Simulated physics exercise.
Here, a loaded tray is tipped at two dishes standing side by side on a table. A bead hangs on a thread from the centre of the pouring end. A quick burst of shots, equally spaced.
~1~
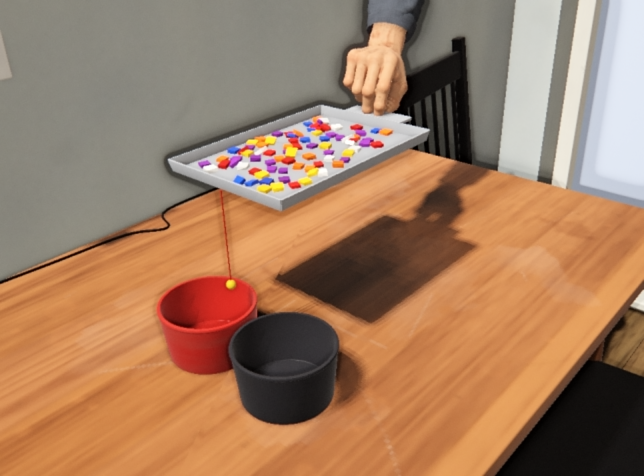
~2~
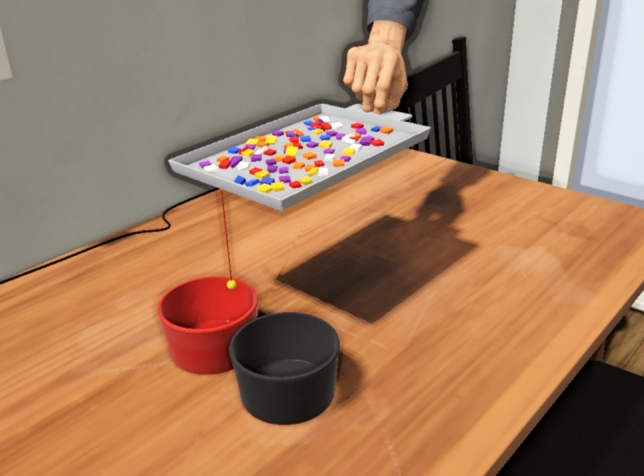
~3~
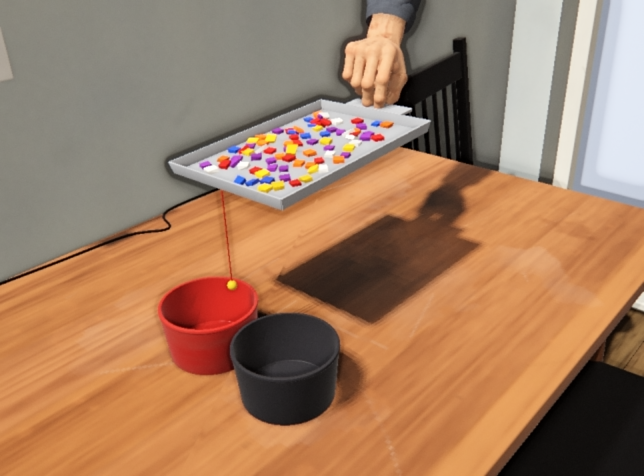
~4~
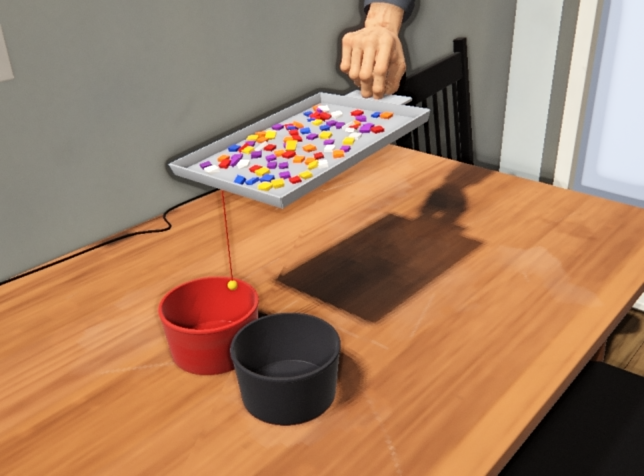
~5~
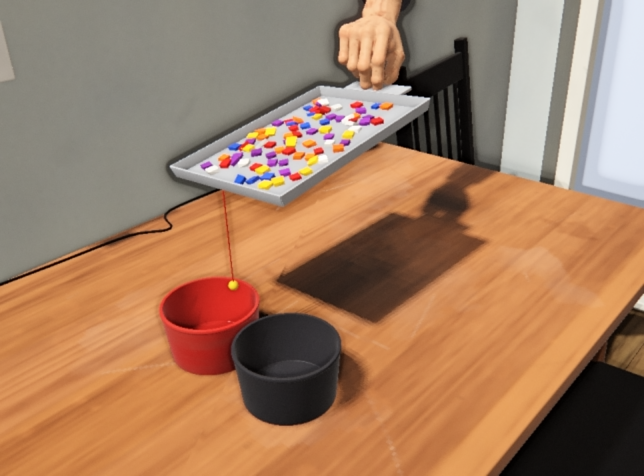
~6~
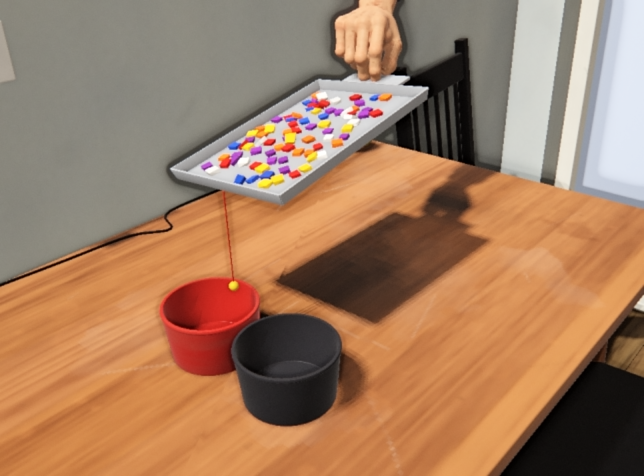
Hand slowly raising the far end of a grey tray of colourful tiles above red and black dishes on a wooden table.
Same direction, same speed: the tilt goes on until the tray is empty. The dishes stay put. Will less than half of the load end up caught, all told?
Yes, only the minority of it is caught.
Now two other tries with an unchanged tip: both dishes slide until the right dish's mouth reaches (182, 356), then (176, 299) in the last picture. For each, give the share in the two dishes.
10 and 70 in a hundred.
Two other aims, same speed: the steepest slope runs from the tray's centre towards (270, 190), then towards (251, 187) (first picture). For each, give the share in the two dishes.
Case one 90 %; case two 80 %.
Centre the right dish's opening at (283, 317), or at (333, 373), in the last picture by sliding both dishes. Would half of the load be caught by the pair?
Result, first setup: A majority share; second setup: A minority share.
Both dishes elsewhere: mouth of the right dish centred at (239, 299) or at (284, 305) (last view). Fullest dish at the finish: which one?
So: The one further left first, and the one further left second.
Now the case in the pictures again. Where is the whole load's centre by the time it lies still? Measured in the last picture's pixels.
Resting centre, last picture - approx. (183, 322).
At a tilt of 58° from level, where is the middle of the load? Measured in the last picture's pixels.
Around (218, 144).
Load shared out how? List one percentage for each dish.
Per hundred pieces: Left dish roughly 40, right dish roughly 0.
Just after the last frame, tray tipped steeply; every one on the tray.
A moment on, tray tipped right over; the larger part on the tray; about a tenth outside both; just a few in the air.
Further on, tray tipped past a quarter turn; roughly a third in the left dish; roughly two thirds outside both.
When it is over, tray tipped past a quarter turn; not one in the right dish; roughly a third in the left dish; roughly two thirds outside both.
